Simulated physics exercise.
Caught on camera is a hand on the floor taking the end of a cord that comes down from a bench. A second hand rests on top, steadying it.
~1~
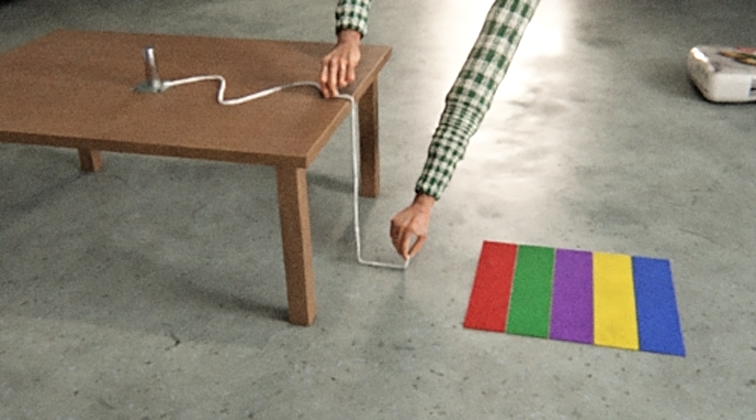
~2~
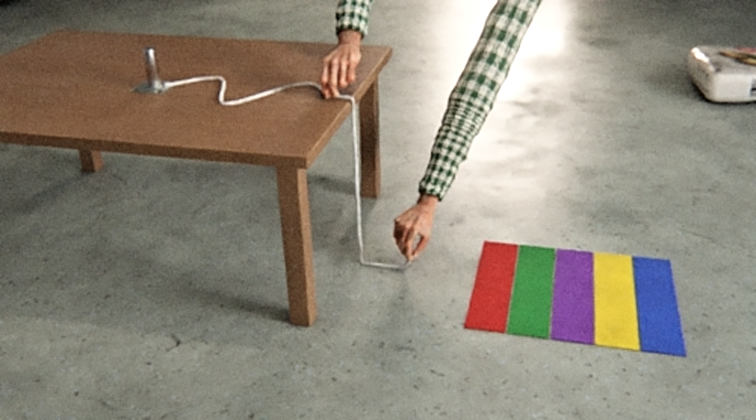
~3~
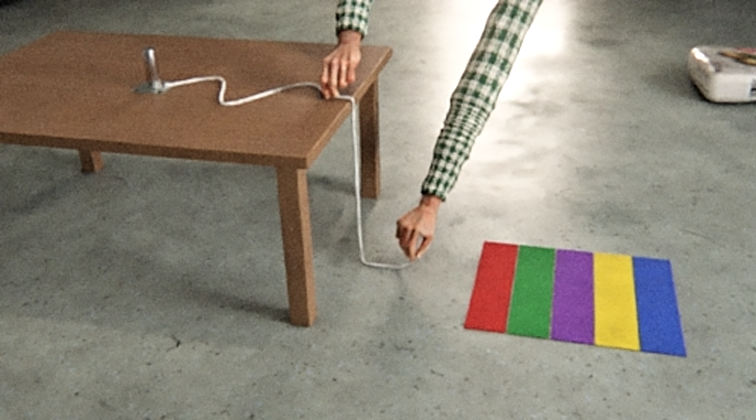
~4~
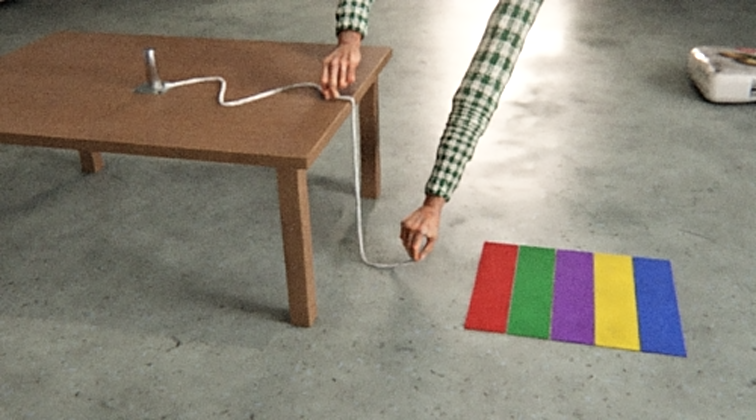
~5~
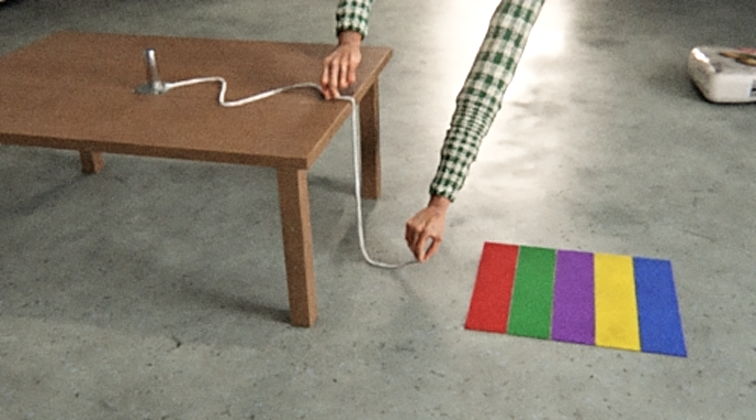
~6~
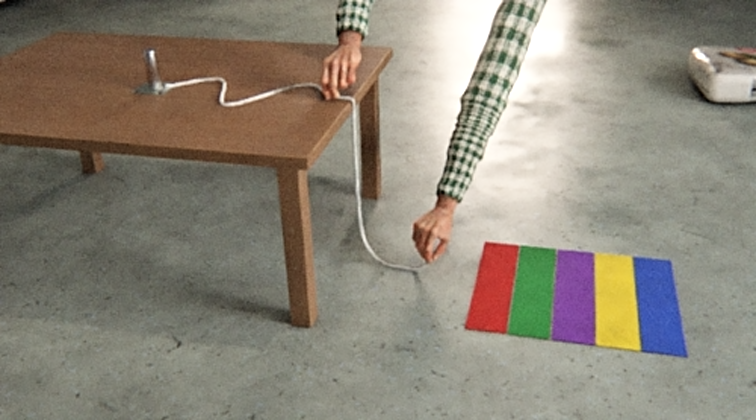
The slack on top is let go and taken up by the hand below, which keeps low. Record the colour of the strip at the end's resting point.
Resting point: Blue strip.
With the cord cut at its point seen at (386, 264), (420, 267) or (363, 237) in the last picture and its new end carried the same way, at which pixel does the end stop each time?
(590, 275), (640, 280), (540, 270).
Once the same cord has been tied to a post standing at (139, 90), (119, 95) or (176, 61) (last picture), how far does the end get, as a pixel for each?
In order, near (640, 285), (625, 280) and (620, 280).
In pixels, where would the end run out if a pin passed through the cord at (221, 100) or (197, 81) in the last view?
Per try (px, approx.): (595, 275), (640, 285).
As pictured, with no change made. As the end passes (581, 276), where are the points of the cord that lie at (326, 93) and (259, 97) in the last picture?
At (370, 165), then (327, 99).
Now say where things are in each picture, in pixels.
End (408, 256); red (487, 312); green (529, 317); purple (572, 322); yellow (616, 328); blue (661, 333), in the first frame.
End (412, 257); cord through (200, 79) (221, 99) (287, 87) (346, 98) (356, 176) (360, 247), in the second frame.
End (415, 257), in the third frame.
End (419, 258); cord through (200, 80) (221, 100) (287, 88) (346, 99) (356, 176) (361, 247), in the fourth frame.
End (423, 259), in the fifth frame.
End (431, 259); cord through (201, 81) (221, 101) (288, 89) (347, 99) (356, 177) (369, 248), in the sixth frame.
A little later, end near (581, 276); over purple.
Next, end near (629, 281); over yellow.
When it is tight, end near (659, 284); over blue. It gets as far as the blue strip.
